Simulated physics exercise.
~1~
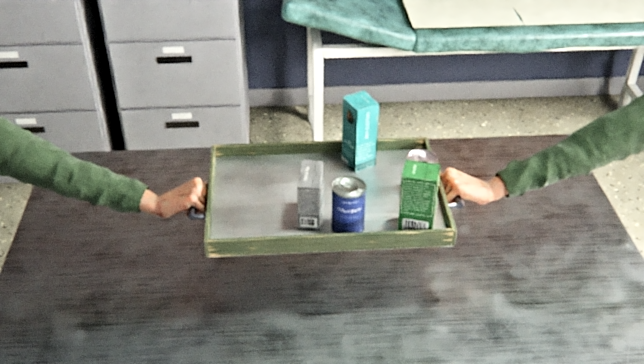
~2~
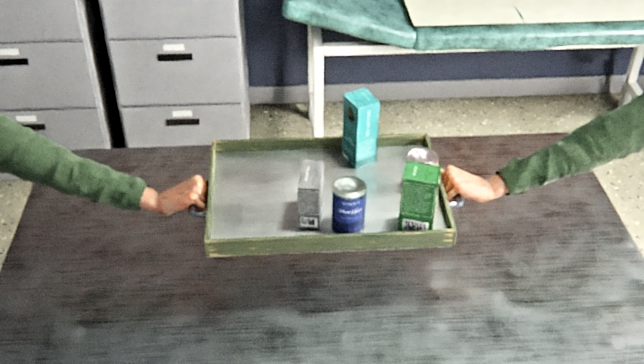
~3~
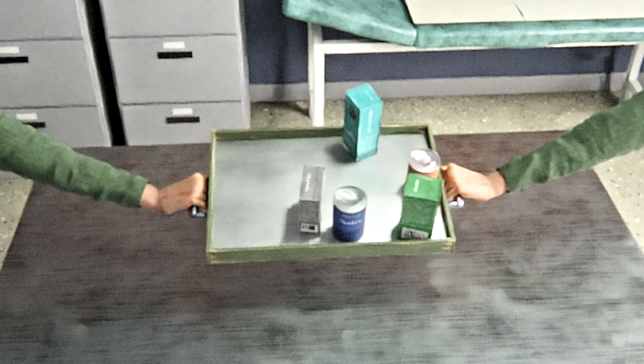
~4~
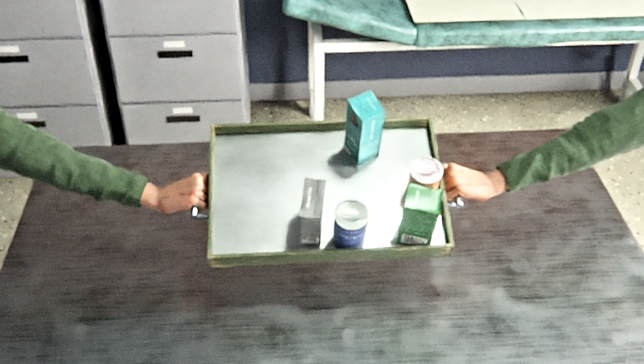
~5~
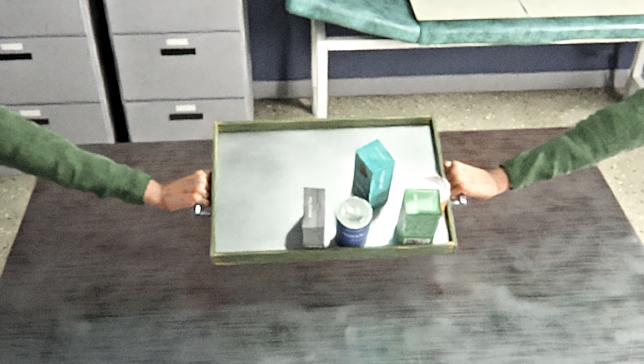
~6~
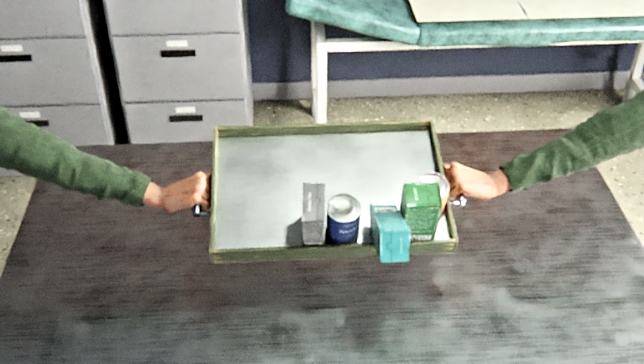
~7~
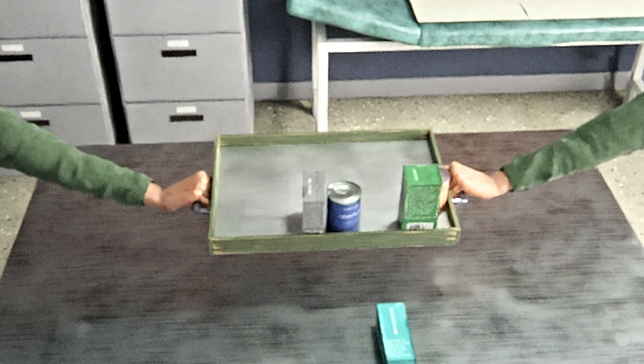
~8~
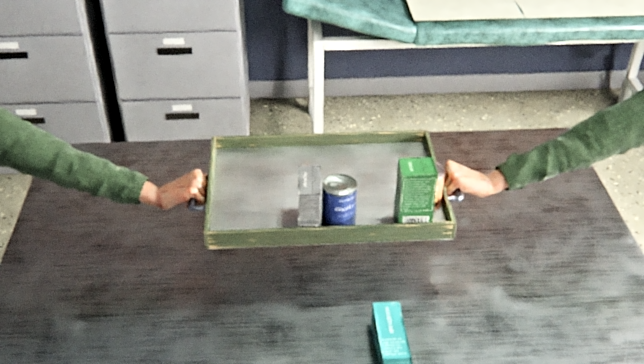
The footage shows two hands holding a tray of cartons and tins above a dark table, tilting its near edge down until the turquoise carton topples and slides off onto the table, then levelling it with the grey packet, blue tin and green carton still standing aboard.
